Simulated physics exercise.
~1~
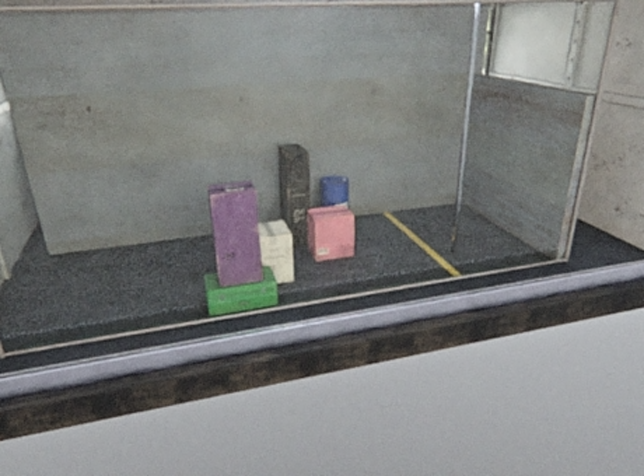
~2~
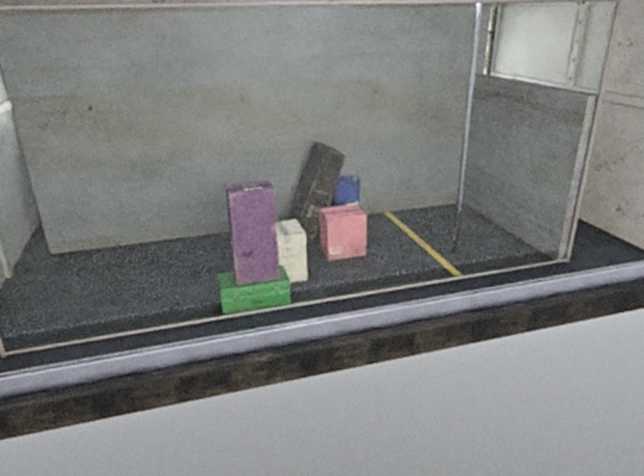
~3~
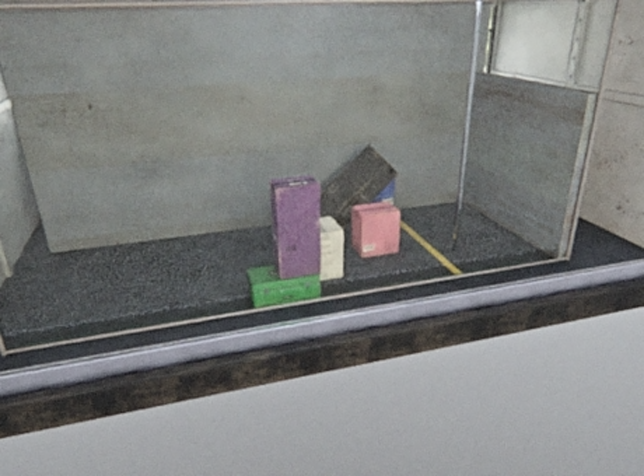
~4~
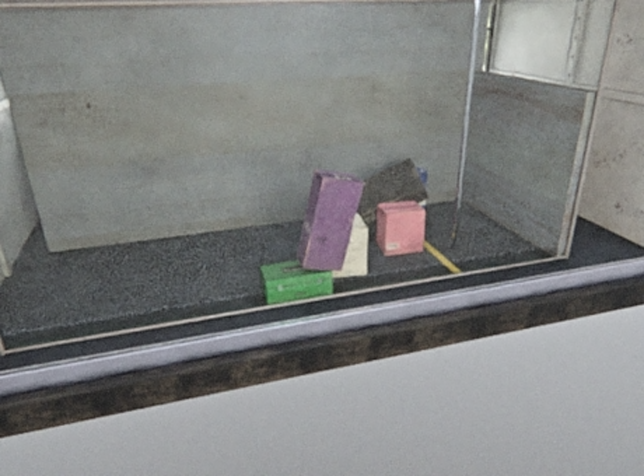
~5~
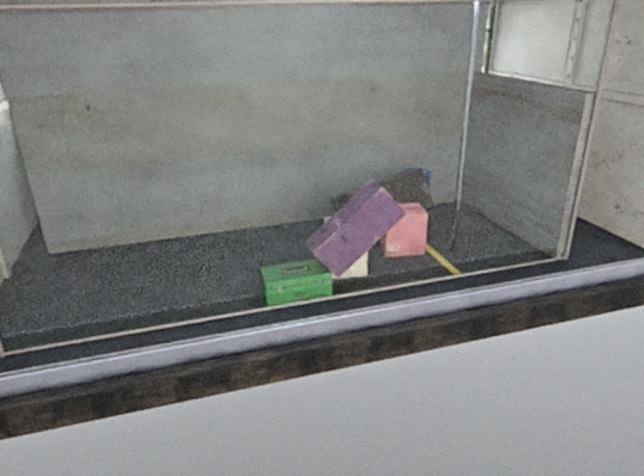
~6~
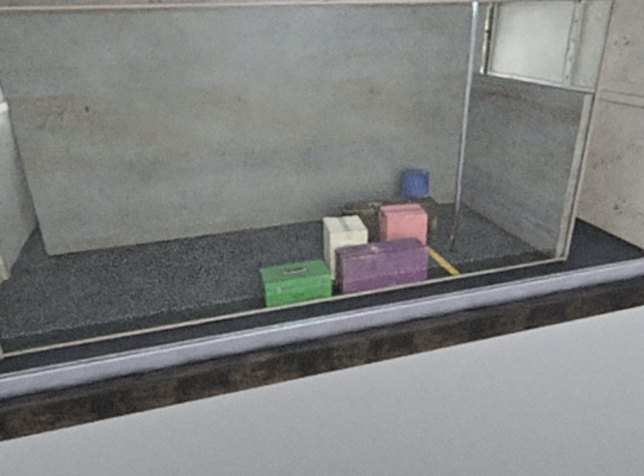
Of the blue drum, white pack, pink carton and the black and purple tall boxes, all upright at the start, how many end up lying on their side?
Two of them end up on their side, the black tall box and the purple tall box.
